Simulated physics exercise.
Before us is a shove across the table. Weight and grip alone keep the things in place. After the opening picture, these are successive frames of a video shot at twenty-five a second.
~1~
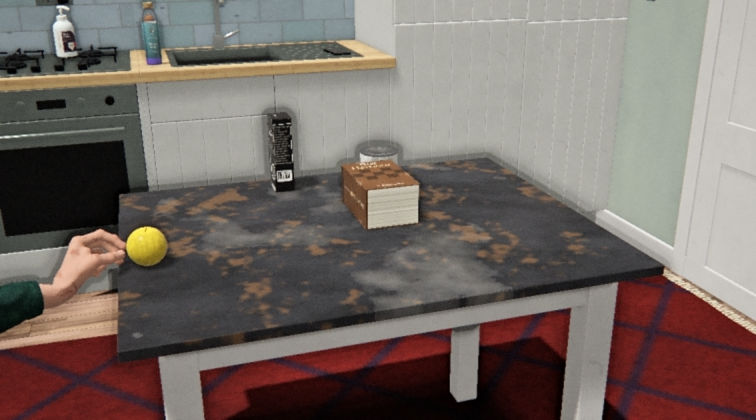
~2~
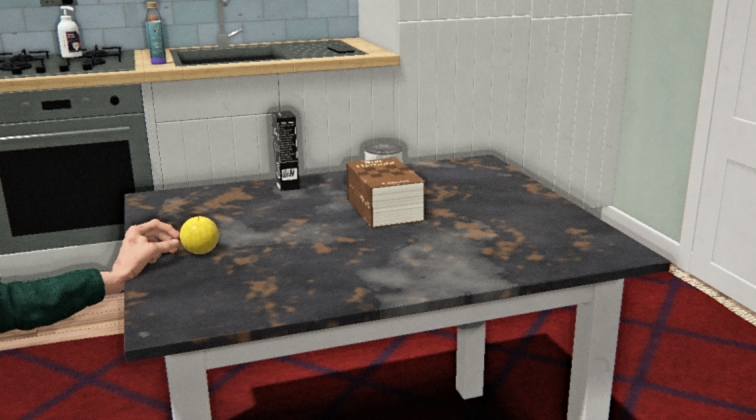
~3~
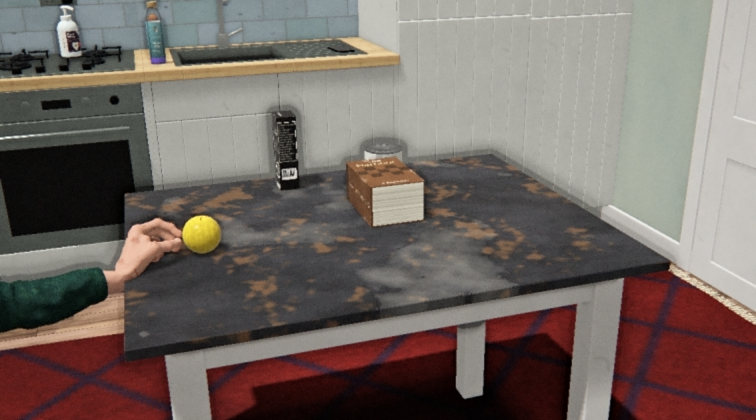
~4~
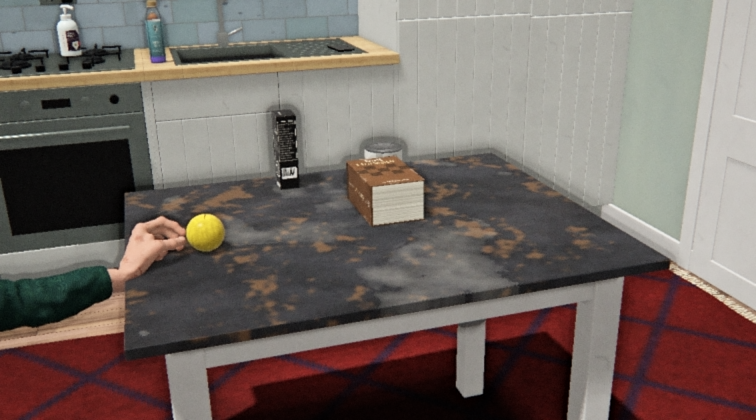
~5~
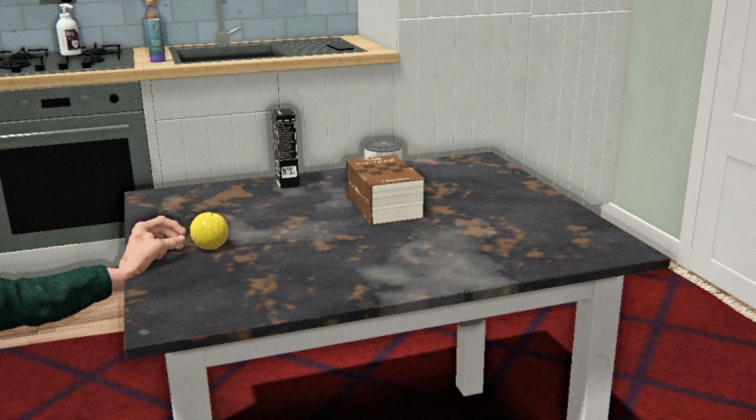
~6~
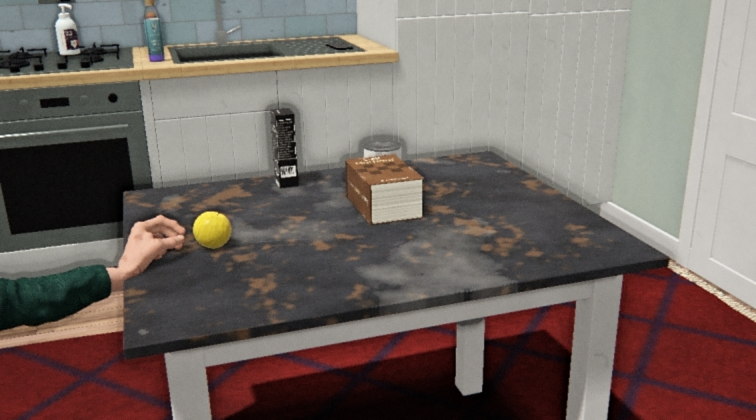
The clip opens with a hand at the left of a dark, mottled kitchen table, touching a round yellow object, with a brown box and a dark upright item farther back. The hand pushes the object rightward, then stays still as it separates from the fingertips and moves slightly farther right.
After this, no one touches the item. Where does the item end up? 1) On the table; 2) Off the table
On the table.
Then, 0.20 s on from there, yellow apple shifted about its own width near (228, 226).
Then, 0.40 s on from there, yellow apple shifted about its own width near (238, 224).
In the end, moved from the start, yellow apple. At the end, from the last picture's camera, yellow apple near (245, 223).
